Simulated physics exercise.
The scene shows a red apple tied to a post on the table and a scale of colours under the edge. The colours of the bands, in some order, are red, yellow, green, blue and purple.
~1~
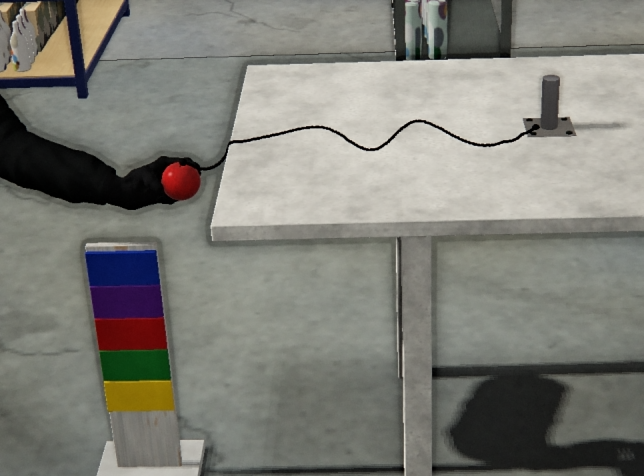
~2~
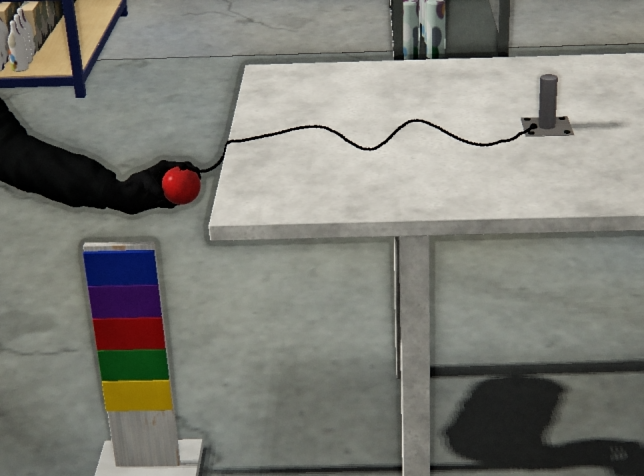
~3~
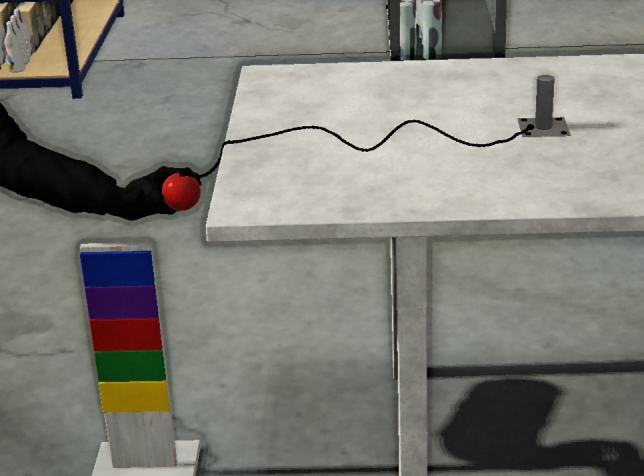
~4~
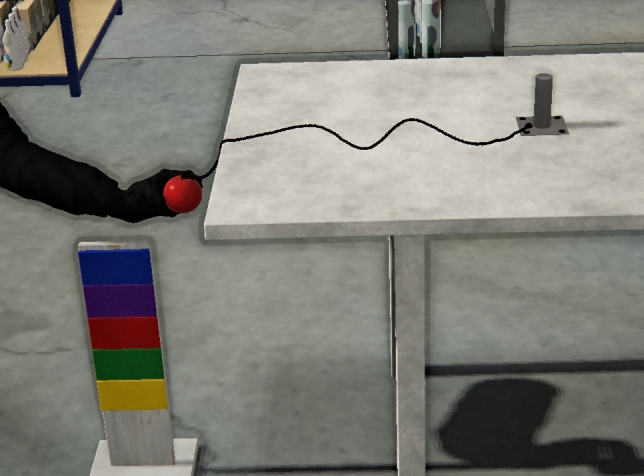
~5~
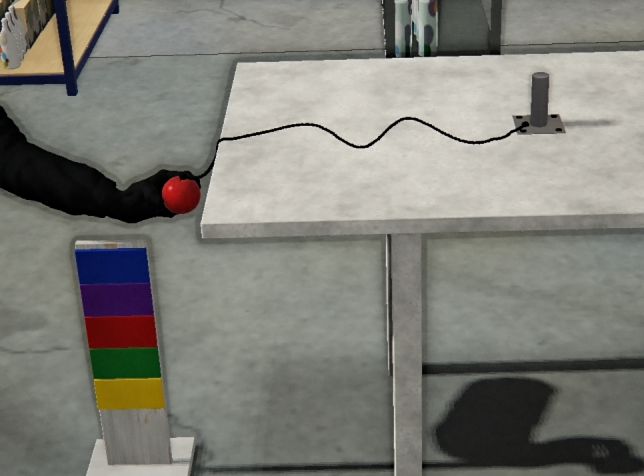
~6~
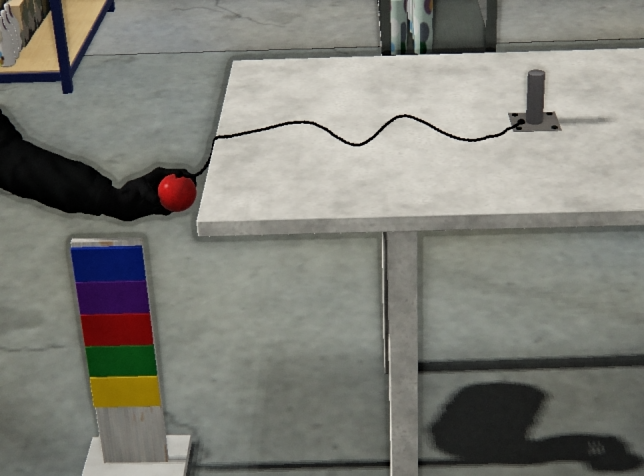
A red apple, held at the end of a dark arm at left, hangs just off the edge of a pale grey table in a workshop-like room seen from slightly above. A wavy black shoelace links it to a metal post, beside an upright scale banded blue, purple, red, green and yellow. The view drifts slightly, shifting the table and scale left, while the apple dips a little and the lace keeps its curves.
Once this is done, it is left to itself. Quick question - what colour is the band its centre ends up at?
It's the red band.
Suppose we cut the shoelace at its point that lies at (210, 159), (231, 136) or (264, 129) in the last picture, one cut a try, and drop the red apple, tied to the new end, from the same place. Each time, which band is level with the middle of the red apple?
Results, first to last: Purple; blue; no band.
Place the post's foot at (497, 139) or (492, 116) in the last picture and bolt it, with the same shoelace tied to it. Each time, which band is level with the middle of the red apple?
Try one - green; try two - green.
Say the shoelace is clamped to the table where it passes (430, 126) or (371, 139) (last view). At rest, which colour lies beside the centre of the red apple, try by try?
First try purple, second try blue.
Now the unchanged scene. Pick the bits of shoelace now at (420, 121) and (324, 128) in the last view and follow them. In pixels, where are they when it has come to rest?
End points: Roughly (378, 130); roughly (215, 146).
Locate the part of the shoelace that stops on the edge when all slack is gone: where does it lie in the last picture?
Near pixel (324, 128).
A little later, apple near (246, 307); level with red.
Next, apple near (222, 325); level with red.
When it is over, apple near (227, 324); level with red. Its middle rests at the red band.
